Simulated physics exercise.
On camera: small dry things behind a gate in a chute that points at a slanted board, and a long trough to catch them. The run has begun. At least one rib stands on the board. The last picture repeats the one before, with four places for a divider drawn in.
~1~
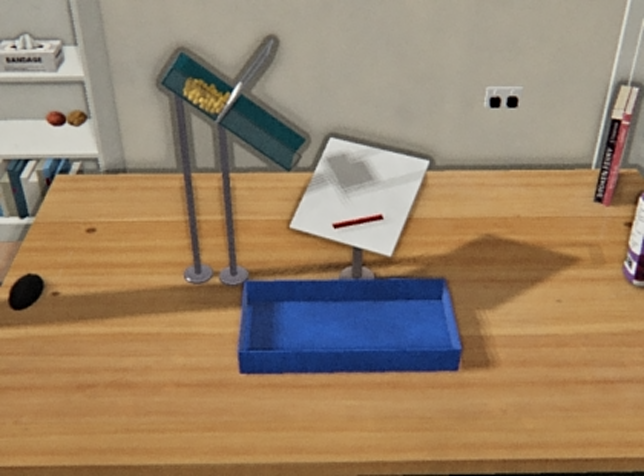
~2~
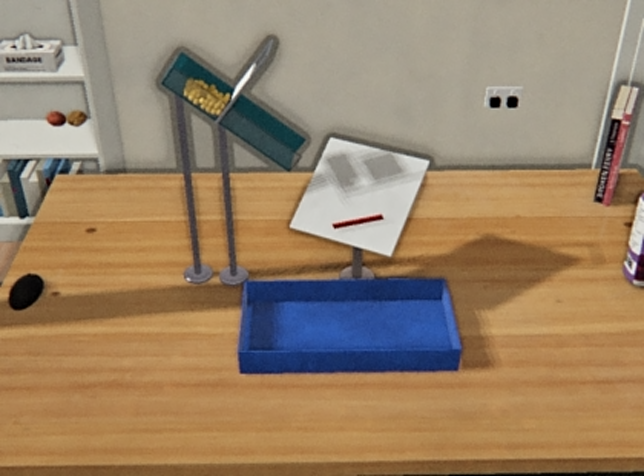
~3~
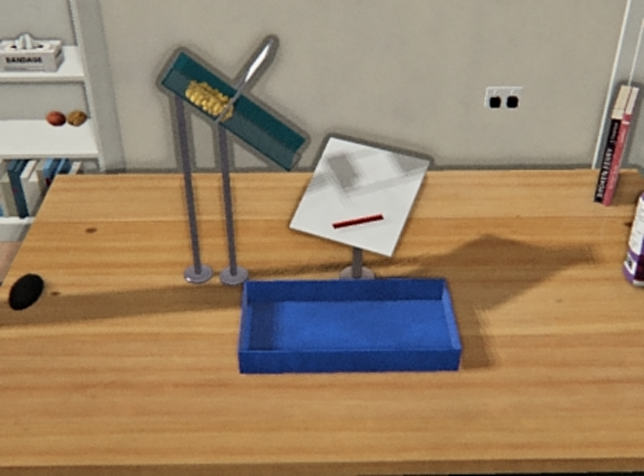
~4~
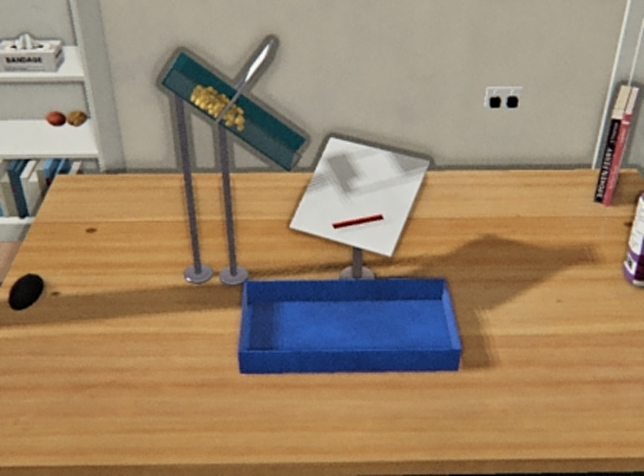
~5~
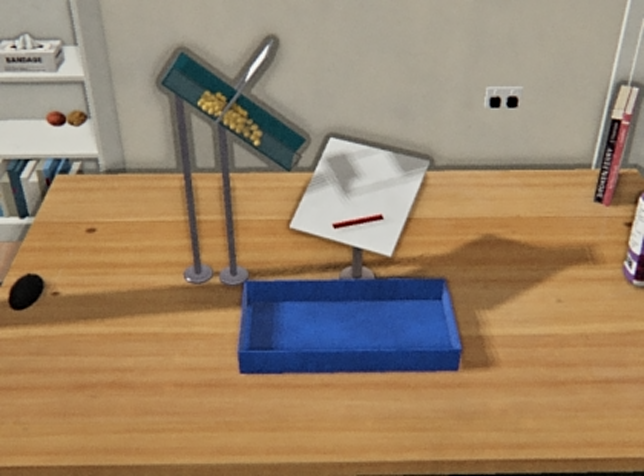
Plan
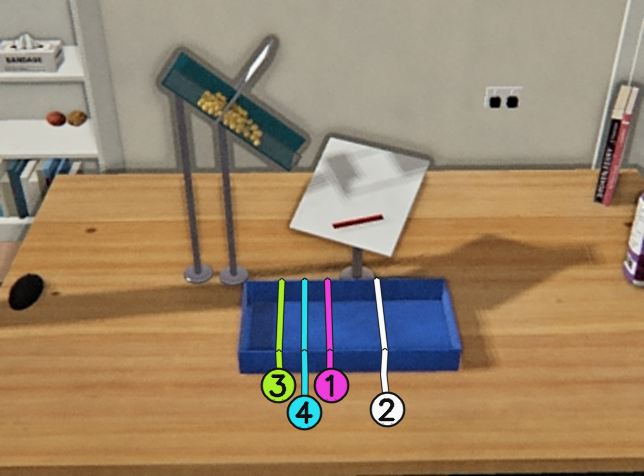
Golden puffed balls rest bunched near the upper end of a tilted teal chute on grey posts, at the left of a wooden table seen from the front and slightly above. Right of it stand a slanted white board with a red rib and, in front, an empty blue trough. The balls slide a short way down the chute rightward, spreading, while the camera stays still.
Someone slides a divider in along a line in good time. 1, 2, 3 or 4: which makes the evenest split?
The best line is 4.
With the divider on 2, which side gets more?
More lands on the left.
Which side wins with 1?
Left.
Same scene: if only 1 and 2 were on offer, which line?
1.
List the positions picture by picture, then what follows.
The first picture shows load behind the gate near (208, 100), puffed corn balls; lip of the chute near (292, 163), sloping fairly steeply.
The second picture shows middle of the board near (359, 194), tilted fairly steeply; middle of its low edge near (339, 241); of its high edge near (379, 149).
The third picture shows front corners of the trough near (238, 352) and (461, 349), empty; front of the load near (229, 114).
The fourth picture shows middle of the load near (217, 108); its front near (241, 127), close to a quarter of the way to the lip; rib from (382, 215) to (332, 225).
The fifth picture shows middle of the load near (226, 115); its front near (257, 143), close to half of the way to the lip.
On the marked copy, line 1 crosses the front rim at (329, 351); line 2 crosses the front rim at (384, 350); line 3 crosses the front rim at (278, 351); line 4 crosses the front rim at (304, 351).
Choosing 1, of what is caught, the bulk on the left of the divider, a small share on the right.
Choosing 2, of what is caught, the whole lot on the left of the divider, none at all on the right.
Choosing 3, of what is caught, a small share on the left of the divider, all but a few on the right.
Choosing 4, of what is caught, close to half on the left of the divider, close to half on the right.
